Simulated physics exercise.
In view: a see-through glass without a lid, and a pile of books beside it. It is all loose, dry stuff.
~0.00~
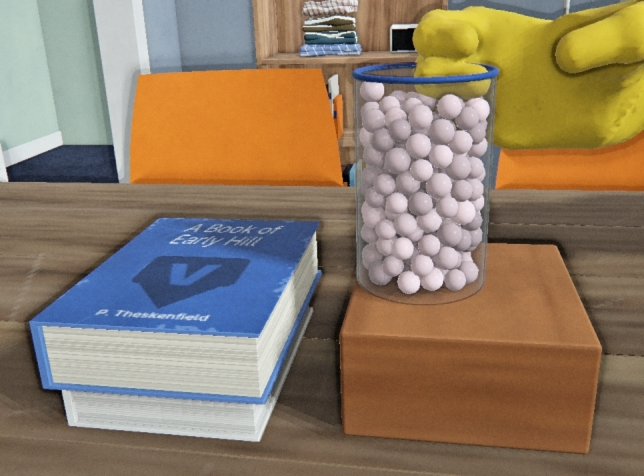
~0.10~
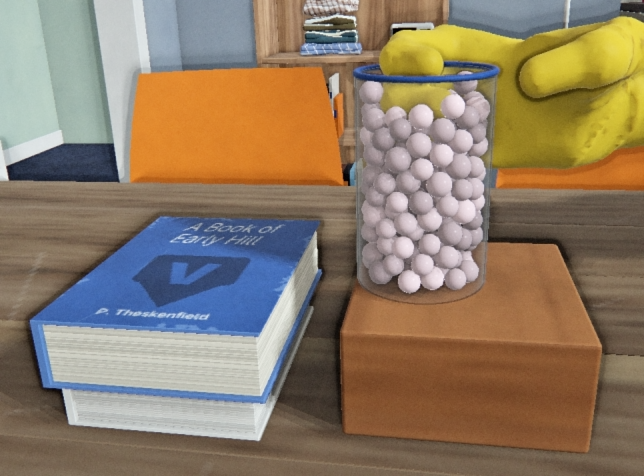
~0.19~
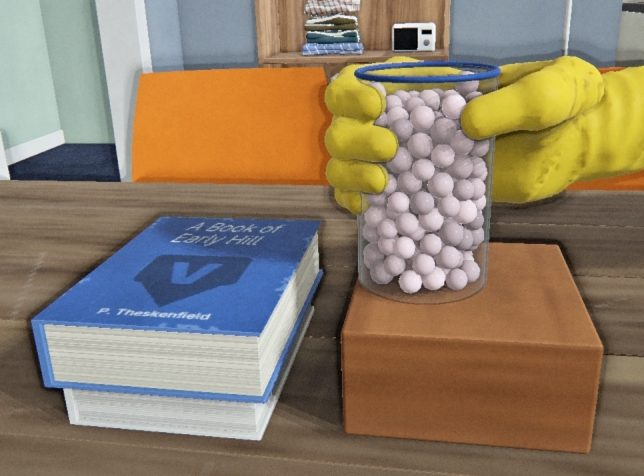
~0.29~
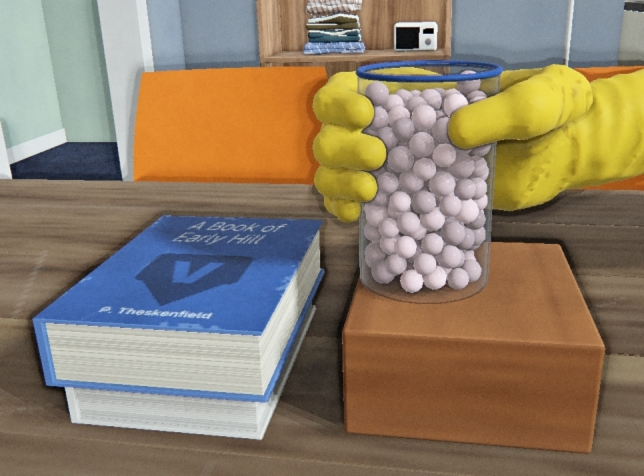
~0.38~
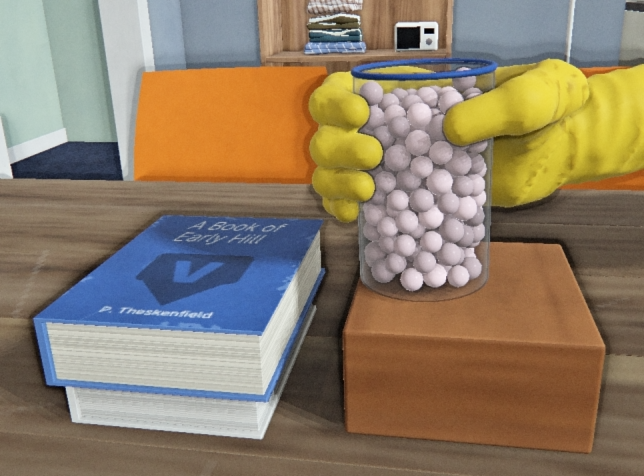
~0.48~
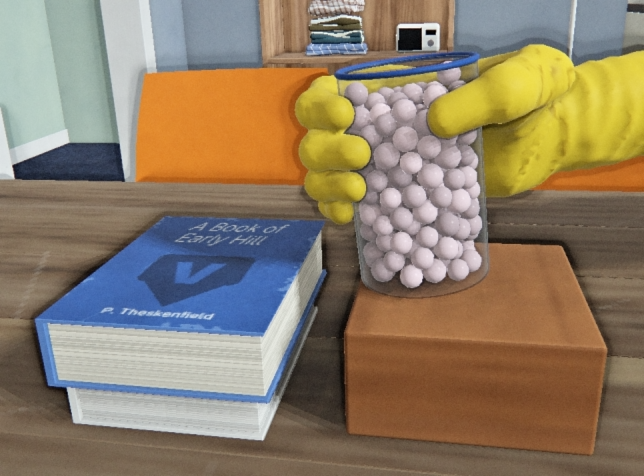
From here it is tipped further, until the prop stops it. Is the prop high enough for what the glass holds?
The load starts tumbling out.
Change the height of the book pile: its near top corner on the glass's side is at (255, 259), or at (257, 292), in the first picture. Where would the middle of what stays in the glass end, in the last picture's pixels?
One: (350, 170). Two: (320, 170).
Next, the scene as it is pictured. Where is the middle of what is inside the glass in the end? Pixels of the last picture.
Close to (292, 212).
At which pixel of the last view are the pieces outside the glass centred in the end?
Around (136, 289).
Around 0.87 s, the glass leans 35°; everything is still inside.
Around 1.29 s, the glass leans 66°; a stray few of the sugar pearls out of it.
Around 1.78 s, the glass rests on the book pile at 80°; a small part of the sugar pearls out of it.
Finally (3.0 s), the glass rests on the book pile at 80°; about a quarter of the sugar pearls out of it.
